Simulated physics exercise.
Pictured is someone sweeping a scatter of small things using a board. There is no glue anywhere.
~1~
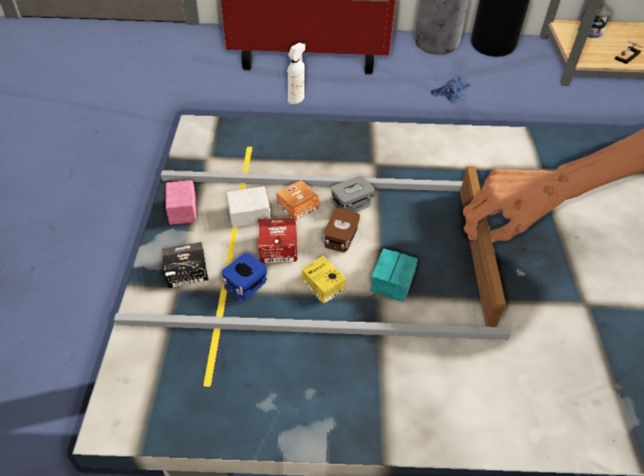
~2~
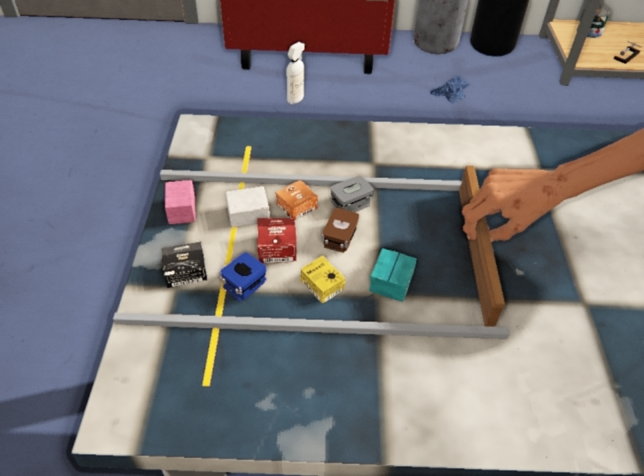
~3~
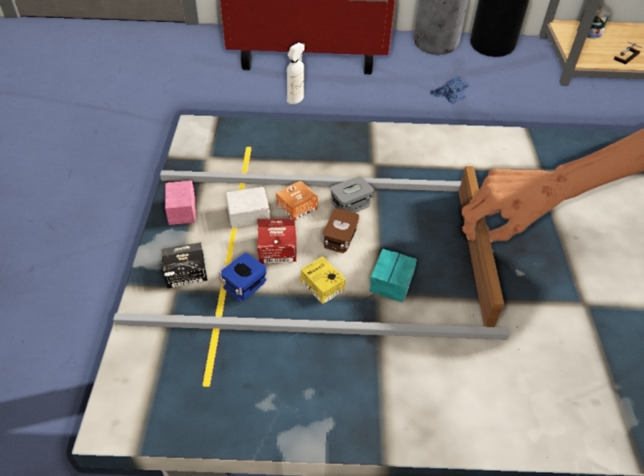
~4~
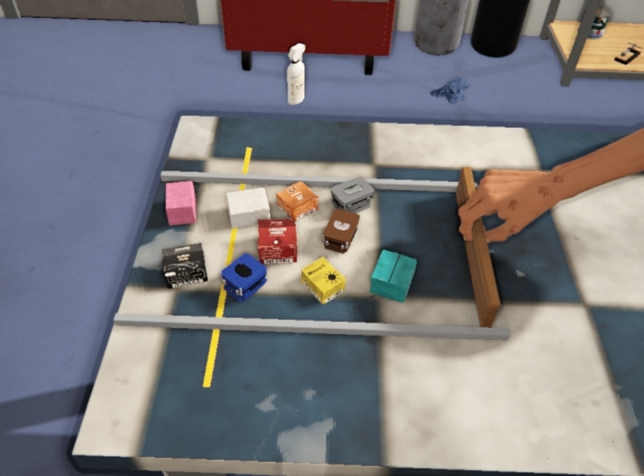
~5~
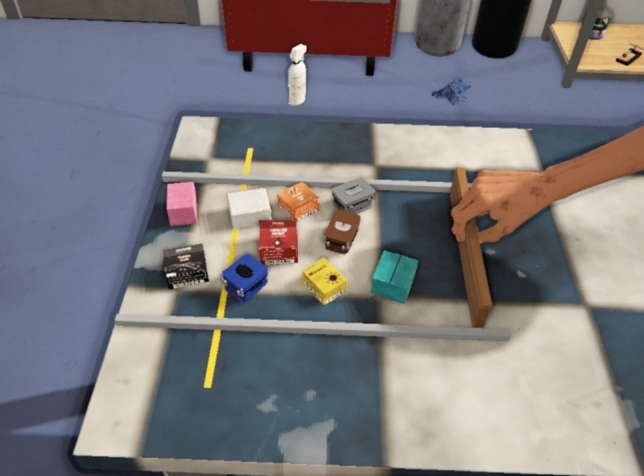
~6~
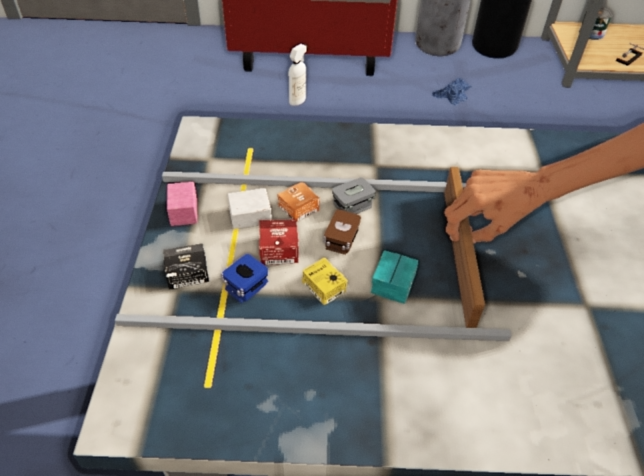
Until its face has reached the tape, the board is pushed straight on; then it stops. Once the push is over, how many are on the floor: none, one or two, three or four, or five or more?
On the floor: One or two.
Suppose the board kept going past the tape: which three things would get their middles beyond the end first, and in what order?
Order, earliest first: Pink block, black box, white block.
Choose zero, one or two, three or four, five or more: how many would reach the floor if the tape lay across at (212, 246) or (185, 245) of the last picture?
3 or 4; five or over.
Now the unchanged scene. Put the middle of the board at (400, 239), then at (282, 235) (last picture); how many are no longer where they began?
At the first place 1, at the second 10.
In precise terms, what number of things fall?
Count of fallen: 2.
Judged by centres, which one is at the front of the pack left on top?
I'd go with the white block.
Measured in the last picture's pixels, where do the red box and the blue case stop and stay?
Near (186, 237) and (142, 282).
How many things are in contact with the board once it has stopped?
That would be 3 of them.
Soon after, none off yet; pink block at rest near (182, 204); black box at rest near (186, 266); white block at rest near (249, 209).
After that, none off yet; pink block at rest near (182, 204); black box at rest near (186, 266); white block displaced a little near (237, 209).
And then, none off yet; pink block displaced about its own width near (153, 205); black box displaced about its own width near (146, 263); white block displaced well along near (183, 217).
In the end, the number that fall off is one or two; gone, black box and pink block.
